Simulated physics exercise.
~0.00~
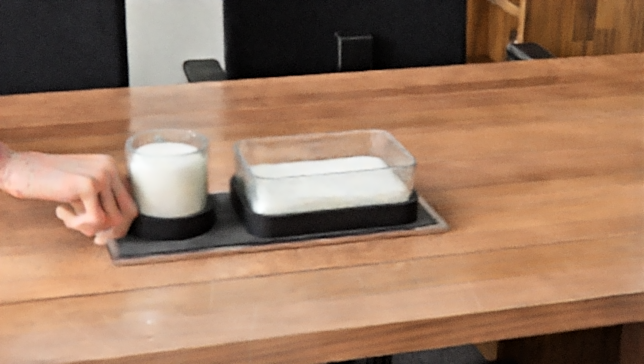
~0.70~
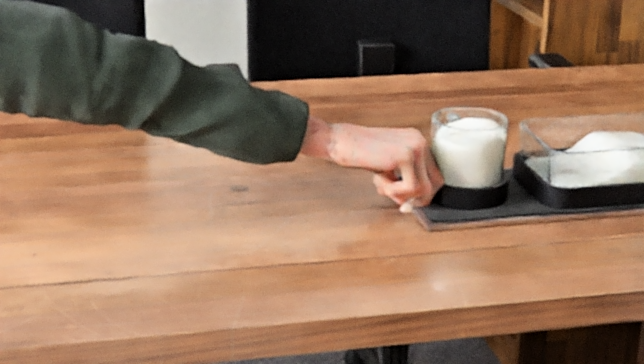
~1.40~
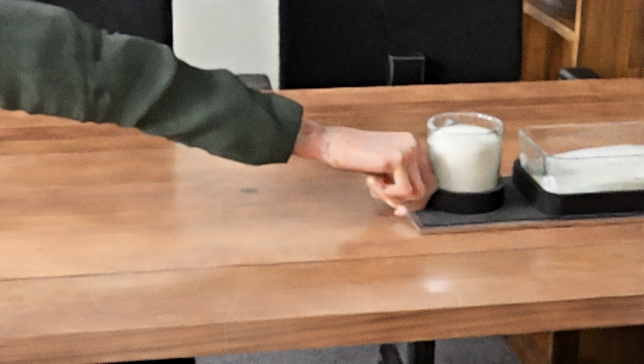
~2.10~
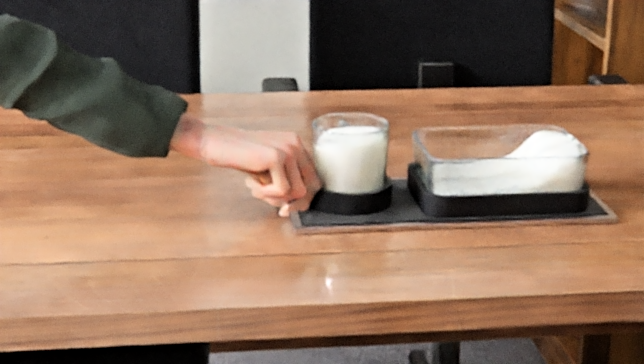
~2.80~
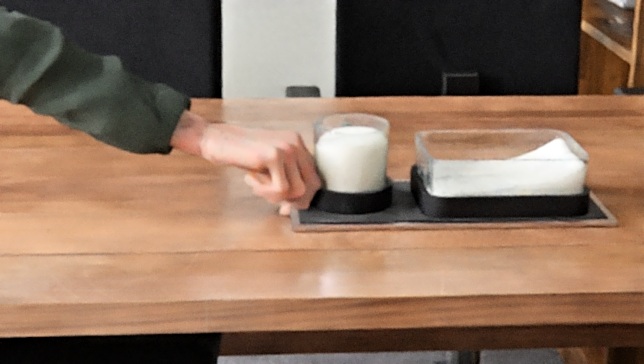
On a wooden table, a hand sliding a tray of milk in a glass and clear box right, then left to rest.
